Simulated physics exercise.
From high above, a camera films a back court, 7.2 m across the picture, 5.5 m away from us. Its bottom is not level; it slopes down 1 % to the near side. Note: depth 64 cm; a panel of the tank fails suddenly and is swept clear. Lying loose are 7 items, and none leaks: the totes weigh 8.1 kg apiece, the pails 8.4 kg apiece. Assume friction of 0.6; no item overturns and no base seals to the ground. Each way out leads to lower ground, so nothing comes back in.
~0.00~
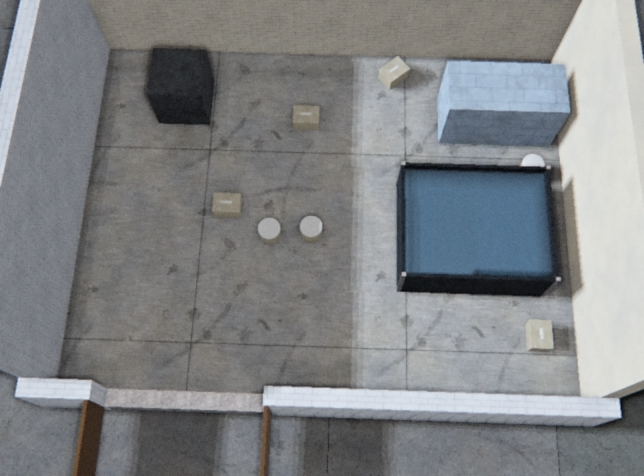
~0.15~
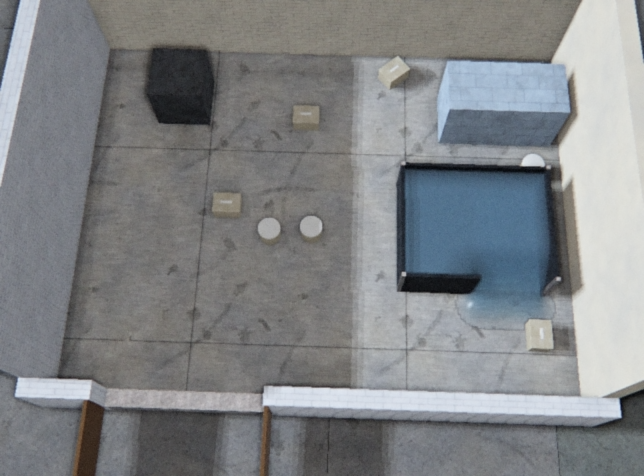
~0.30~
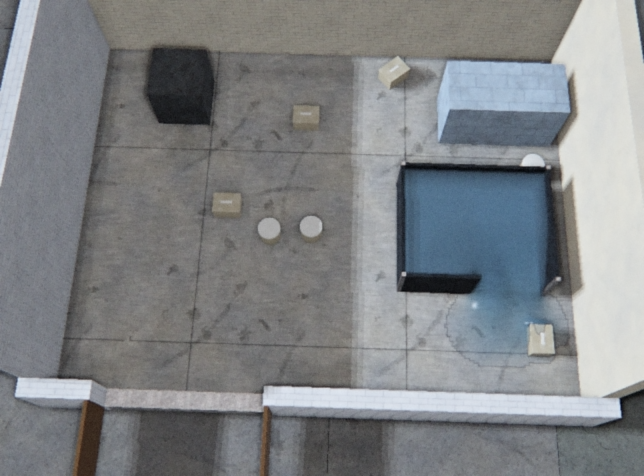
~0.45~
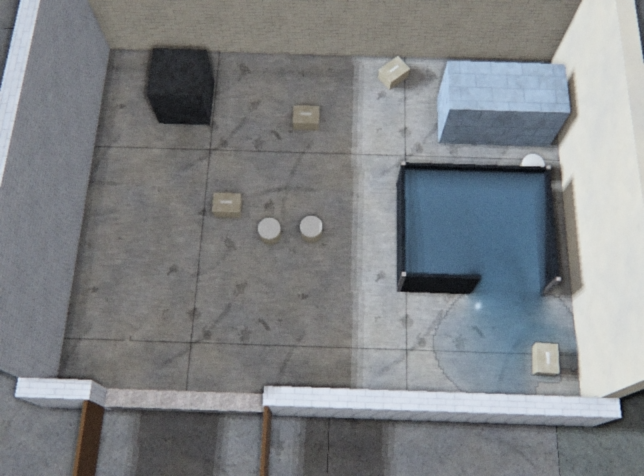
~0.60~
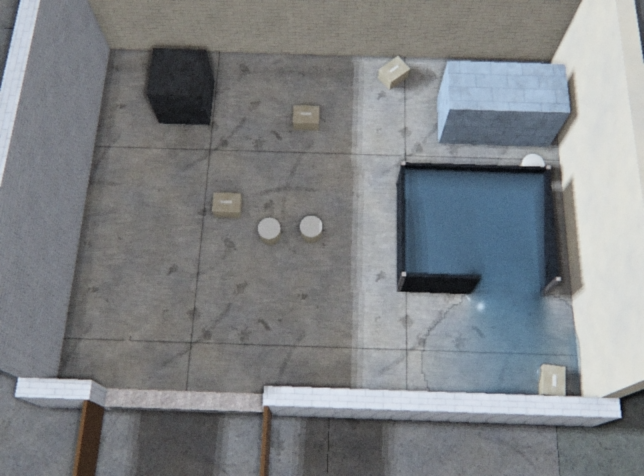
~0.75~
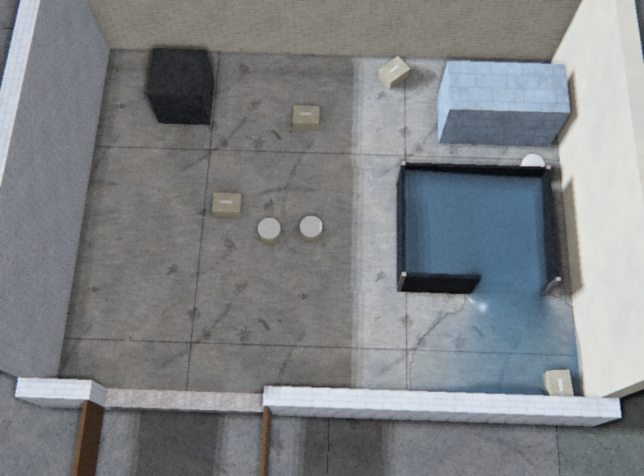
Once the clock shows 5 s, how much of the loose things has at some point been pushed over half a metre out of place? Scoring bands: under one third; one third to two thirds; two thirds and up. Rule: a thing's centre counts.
Band: Under one third.
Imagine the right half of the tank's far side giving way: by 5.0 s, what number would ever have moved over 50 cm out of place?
4.
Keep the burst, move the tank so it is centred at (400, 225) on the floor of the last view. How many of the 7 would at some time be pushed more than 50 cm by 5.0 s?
2.
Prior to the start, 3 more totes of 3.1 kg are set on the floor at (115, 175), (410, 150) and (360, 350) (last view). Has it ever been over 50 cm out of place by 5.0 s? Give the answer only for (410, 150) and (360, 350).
In turn: Under, past it.
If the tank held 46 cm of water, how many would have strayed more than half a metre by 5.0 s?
Then 1 of them.
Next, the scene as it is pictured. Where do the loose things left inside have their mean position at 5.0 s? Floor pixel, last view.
(329, 191).
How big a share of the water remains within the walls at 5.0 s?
Around 98 per cent of the water is still in there.
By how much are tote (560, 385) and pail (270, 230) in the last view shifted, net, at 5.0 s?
Respectively, 400 centimetres and 10 centimetres.
After 1.1 s 1 of 7 are over 50 cm from their spots; 1 afloat.
After 2.2 s 1 of 7 are over 50 cm from their spots; 1 afloat.
After 3.5 s 1 of 7 are over 50 cm from their spots; 1 afloat.
After 5.0 s 1 of 7 are over 50 cm from their spots, and 1 have been at some point; 0 afloat.
